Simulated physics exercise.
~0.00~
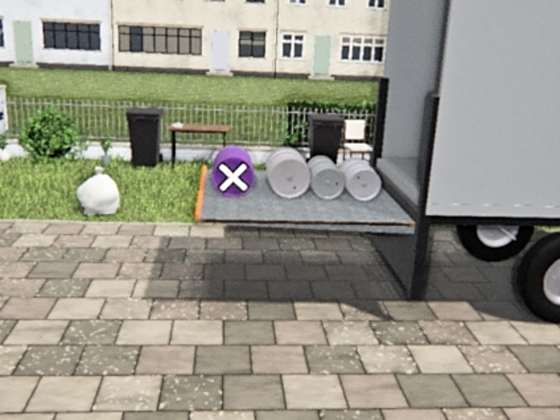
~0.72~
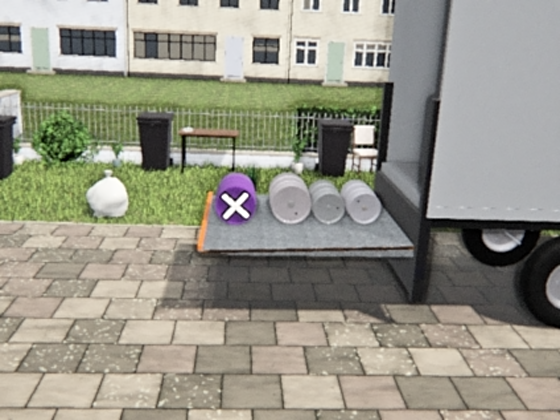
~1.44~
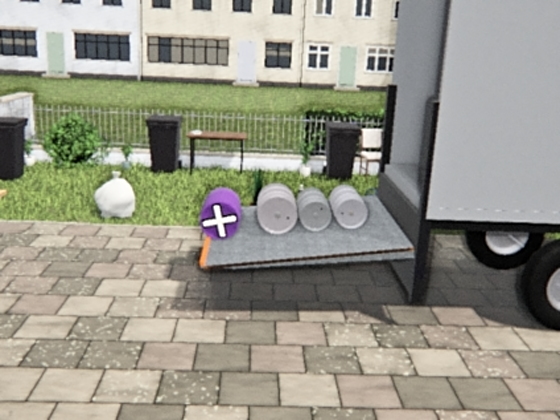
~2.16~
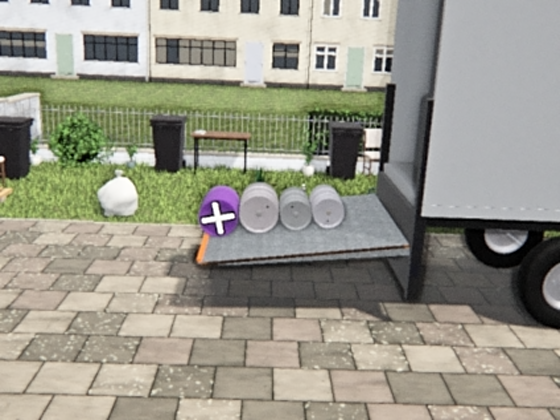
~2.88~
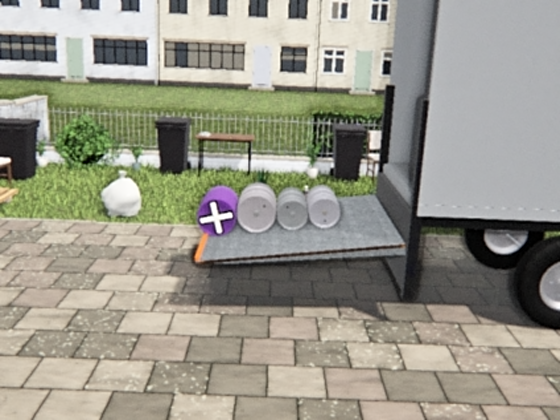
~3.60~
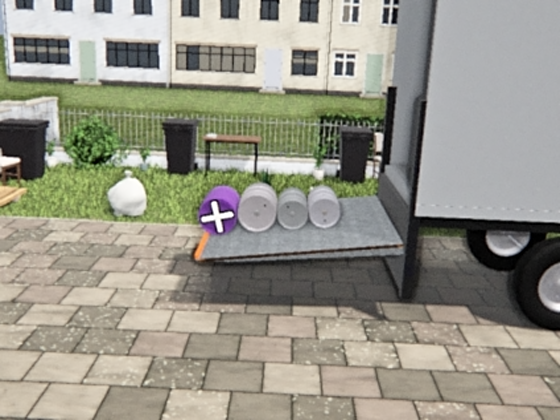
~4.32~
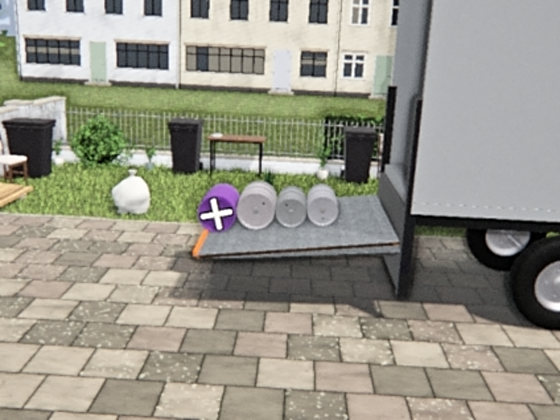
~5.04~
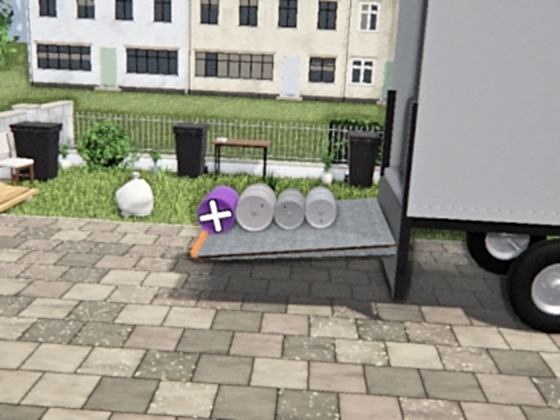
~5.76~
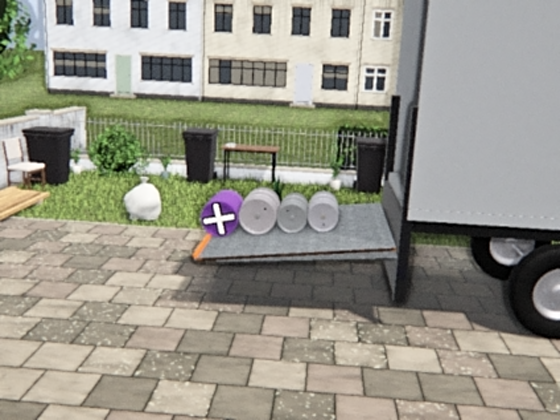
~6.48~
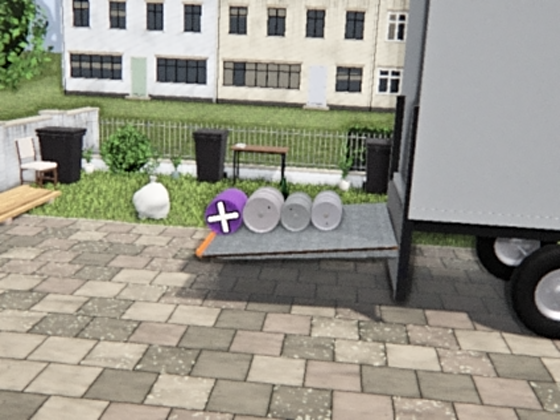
The video shows a truck's tail-lift holding a purple keg marked with a white cross and three grey ones; it lowers slightly and tips outwards, the kegs roll left towards the outer edge, and all four come to rest bunched together on the platform.
